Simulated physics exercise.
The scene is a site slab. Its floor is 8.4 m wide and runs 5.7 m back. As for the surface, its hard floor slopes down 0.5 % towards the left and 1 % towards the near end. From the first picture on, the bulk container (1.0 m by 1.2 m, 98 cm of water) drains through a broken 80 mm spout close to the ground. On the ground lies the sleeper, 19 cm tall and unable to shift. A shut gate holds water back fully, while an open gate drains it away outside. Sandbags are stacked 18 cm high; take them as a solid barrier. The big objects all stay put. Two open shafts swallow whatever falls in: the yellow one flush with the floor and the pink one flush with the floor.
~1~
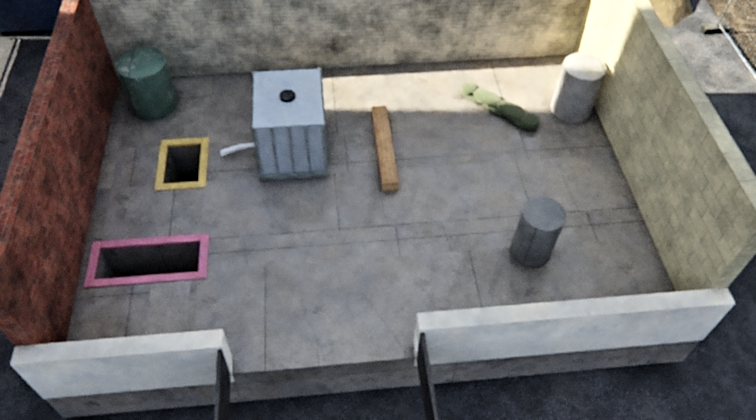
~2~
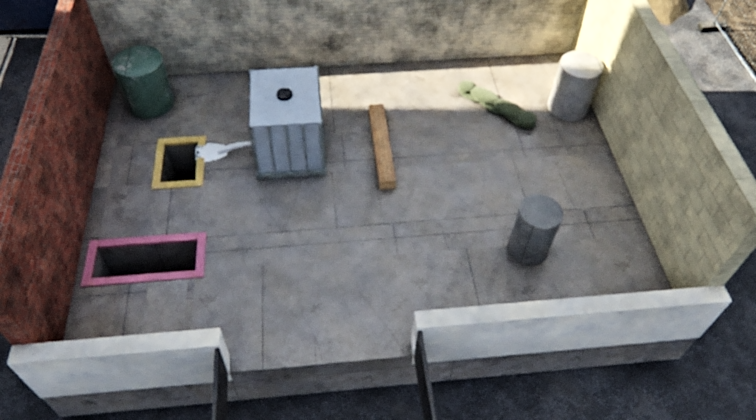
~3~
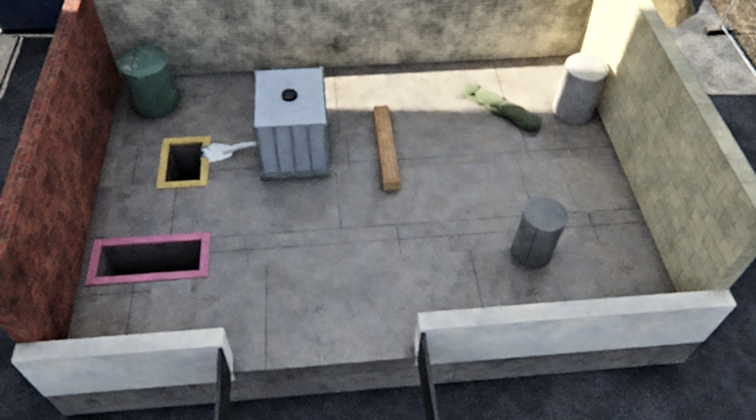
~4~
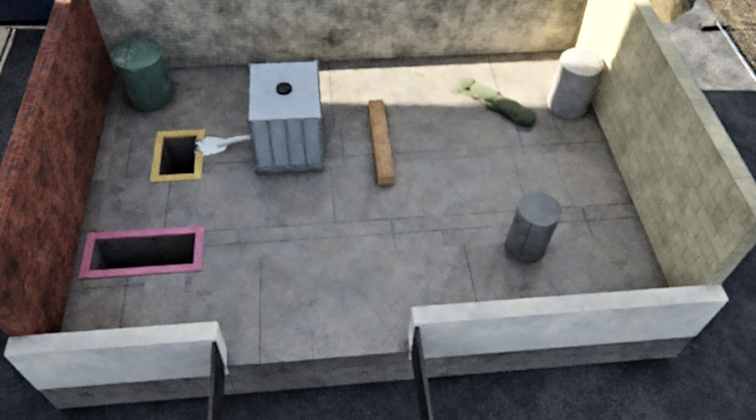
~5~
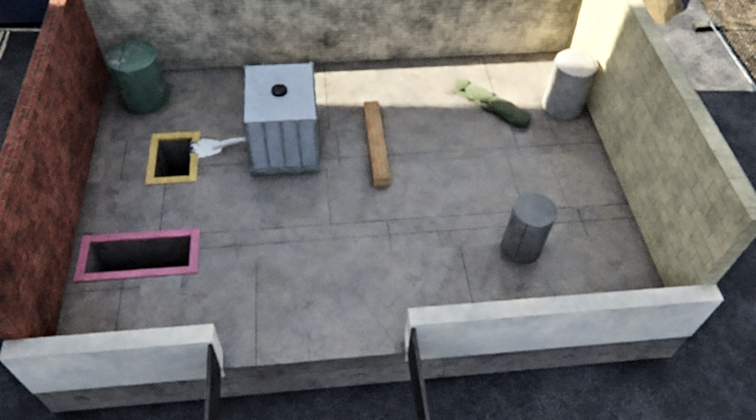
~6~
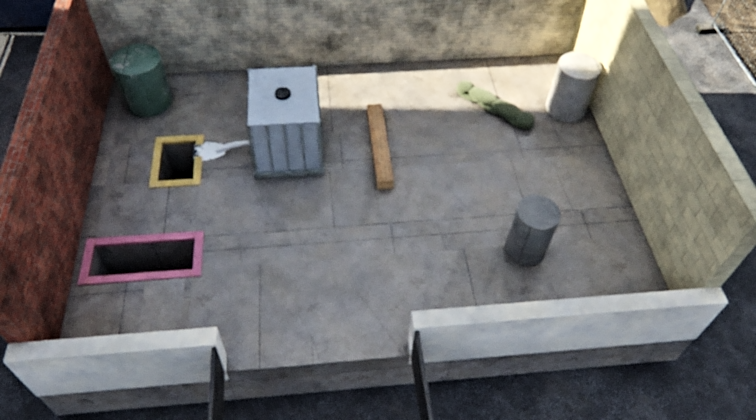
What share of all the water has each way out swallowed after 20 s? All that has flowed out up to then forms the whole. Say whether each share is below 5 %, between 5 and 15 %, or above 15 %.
The gate opening carries off not even 5 %. The yellow pit carries off more than 15 %. The pink pit carries off less than 5 %.
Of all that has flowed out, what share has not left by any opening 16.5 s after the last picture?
About 2 in a hundred.
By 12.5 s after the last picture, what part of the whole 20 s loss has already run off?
It comes to around 80 percent.
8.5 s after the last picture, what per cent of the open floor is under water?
Roughly 0 per cent of the floor is wet.
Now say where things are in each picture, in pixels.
The jet has just started at (244, 147); the ground is still dry, in the first frame.
From the spout at (241, 145) the water has spread over 0.1 m2; its tip is at (198, 145), and it is 2.0 cm deep on average, in the second frame.
The jet leaves at (246, 145); the sheet reaches (203, 145), 1.0 m away, and wets 0.1 m2, in the third frame.
From the spout at (240, 139) the water has spread over 0.1 m2; its tip is at (197, 138), and it is 2.0 cm deep on average, in the fourth frame.
The jet leaves at (235, 141); the sheet reaches (192, 140), 1.0 m away, and wets 0.1 m2, in the fifth frame.
From the spout at (239, 144) the water has spread over 0.1 m2; its tip is at (196, 144), and it is 2.0 cm deep on average, in the sixth frame.
Then, 1.5 s after the last picture water covers under 5 % of the floor and is deepest (3 cm) near (210, 153); gone so far, the gate opening 0 %, the yellow pit 26 %, the pink pit 0 %.
Then, 4.5 s after the last picture water covers under 5 % of the floor and is deepest (3 cm) near (210, 153); gone so far, the gate opening 0 %, the yellow pit 41 %, the pink pit 0 %.
Then, 8.5 s after the last picture water covers under 5 % of the floor and is deepest (3 cm) near (210, 153); gone so far, the gate opening 0 %, the yellow pit 61 %, the pink pit 0 %.
Then, 12.5 s after the last picture water covers under 5 % of the floor and is deepest (3 cm) near (210, 153); gone so far, the gate opening 0 %, the yellow pit 80 %, the pink pit 0 %.
Then, 16.5 s after the last picture water covers under 5 % of the floor and is deepest (3 cm) near (210, 153); gone so far, the gate opening 0 %, the yellow pit 99 %, the pink pit 0 %.
